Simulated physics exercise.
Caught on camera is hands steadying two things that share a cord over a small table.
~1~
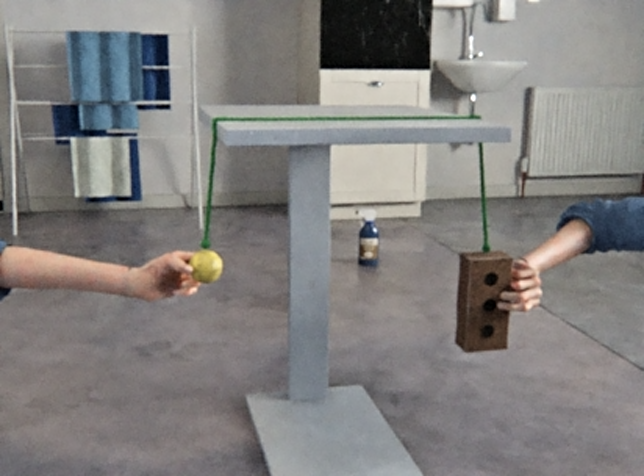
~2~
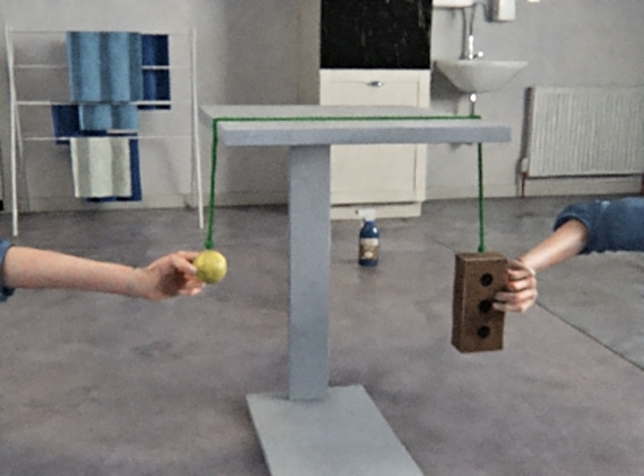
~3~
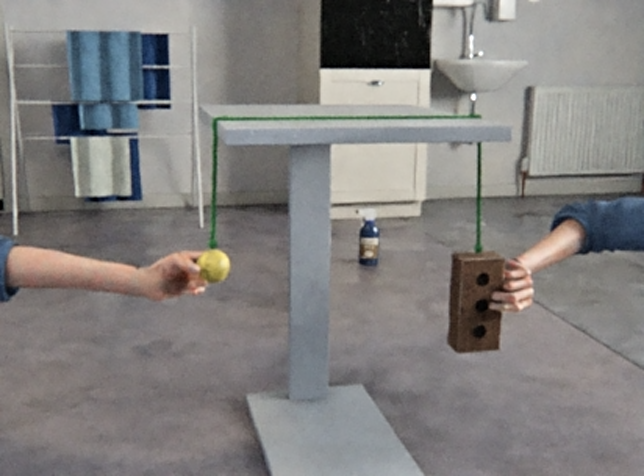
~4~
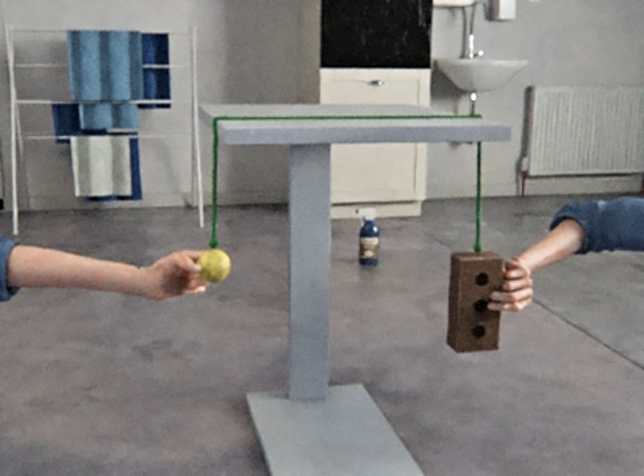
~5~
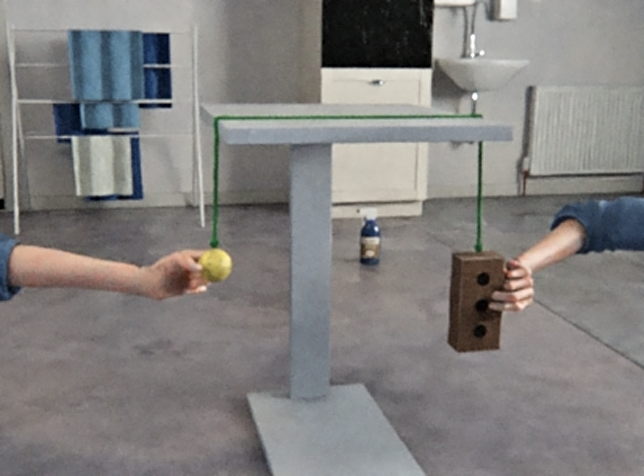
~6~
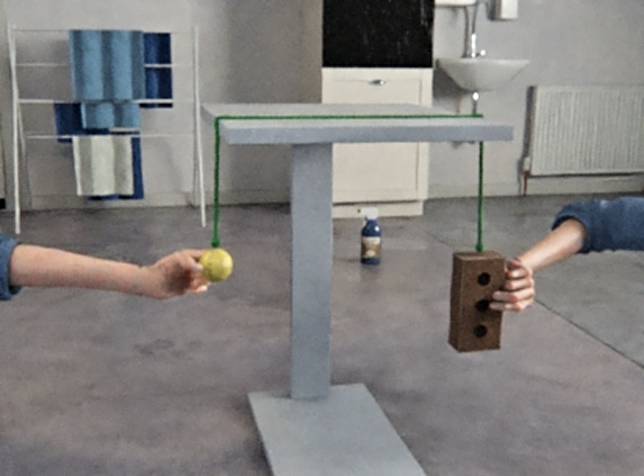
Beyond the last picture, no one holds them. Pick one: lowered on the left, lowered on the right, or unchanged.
Lowered on the right.
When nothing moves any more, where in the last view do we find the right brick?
It comes to rest at (452, 424).
Then, 0.48 s past the final frame, left ball pulled up onto the top; right brick lower near (467, 382).
Then, 0.98 s past the final frame, left ball higher near (586, 190); right brick down on the floor near (455, 423).
Then, 1.50 s past the final frame, left ball lower; right brick down on the floor near (452, 423).
When it is over, left ball down on the floor; right brick down on the floor near (452, 424). The cord is pulled to the right.
